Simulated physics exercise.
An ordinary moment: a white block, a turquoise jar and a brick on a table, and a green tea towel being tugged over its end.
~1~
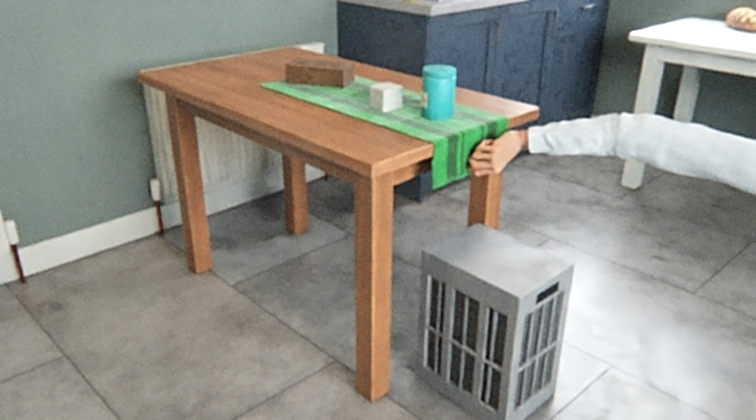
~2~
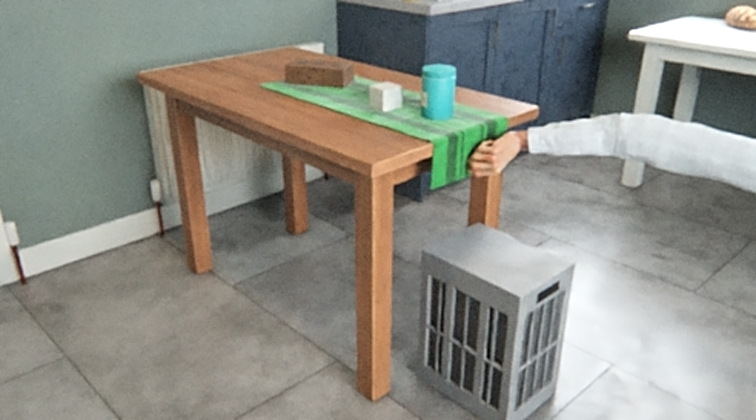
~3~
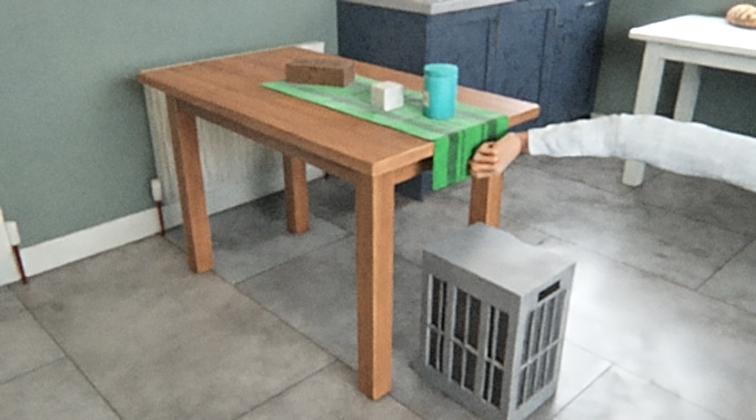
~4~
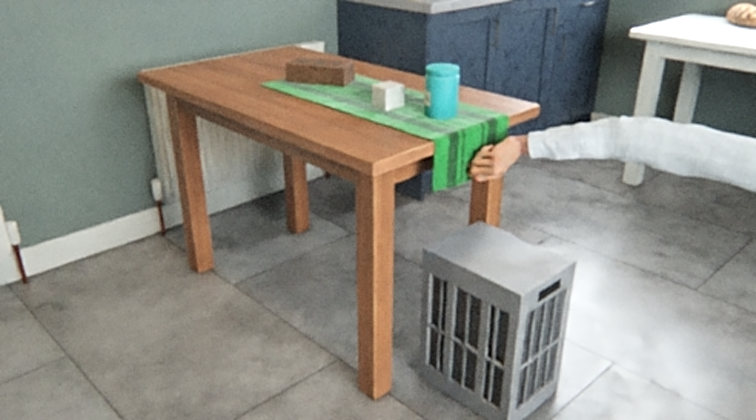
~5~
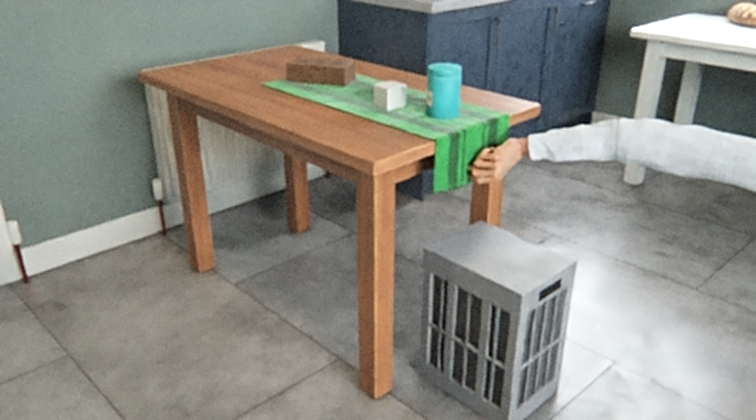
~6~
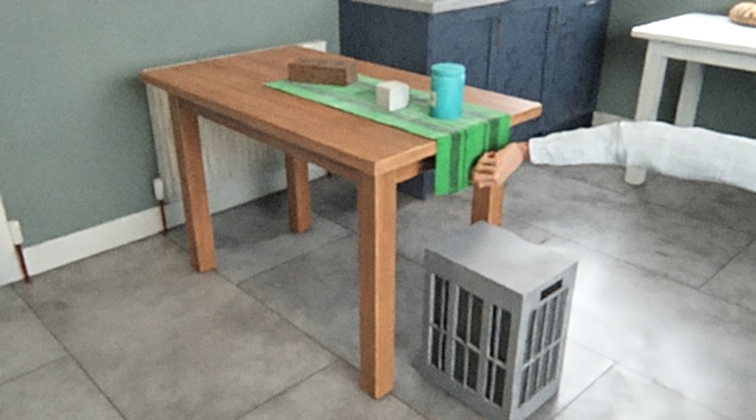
On a wooden table, a hand slowly tugs a green cloth, shifting the jar and white block slightly right.
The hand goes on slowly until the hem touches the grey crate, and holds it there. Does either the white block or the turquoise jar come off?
Outcome: The white block keeps clear of the edge and the turquoise jar falls off.
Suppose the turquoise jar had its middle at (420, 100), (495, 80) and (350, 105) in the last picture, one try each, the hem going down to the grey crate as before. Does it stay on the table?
First, it falls off; second, it remains up there; third, it stays on.
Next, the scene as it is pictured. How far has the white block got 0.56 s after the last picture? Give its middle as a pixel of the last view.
At about (420, 104).
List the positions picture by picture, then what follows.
In the first frame, tea towel end (432, 190); white block (386, 86); turquoise jar (439, 69); brick (320, 63); top of the crate (499, 271).
In the second frame, tea towel end (431, 189), far hem (259, 86); turquoise jar (439, 68); turquoise jar stands on the cloth.
In the third frame, tea towel end (434, 190); white block (387, 85).
In the fourth frame, tea towel end (433, 192), far hem (260, 85); turquoise jar (442, 67).
In the fifth frame, tea towel end (434, 193); white block (390, 84).
In the sixth frame, tea towel end (435, 196), far hem (264, 85); white block (393, 85); turquoise jar (448, 67); top of the crate (502, 268).
Then, 0.18 s on from there, hem going down; block moved a little; jar moved a little.
Then, 0.56 s on from there, hem going down; block carried along near (420, 104); jar tipping at the edge near (484, 89).
Then, 0.88 s on from there, hem on the crate; block carried along near (439, 109); jar over the edge.
In the end, hem on the crate; block carried along near (439, 109); jar over the edge. The white block stays on the table and the turquoise jar goes over the edge.
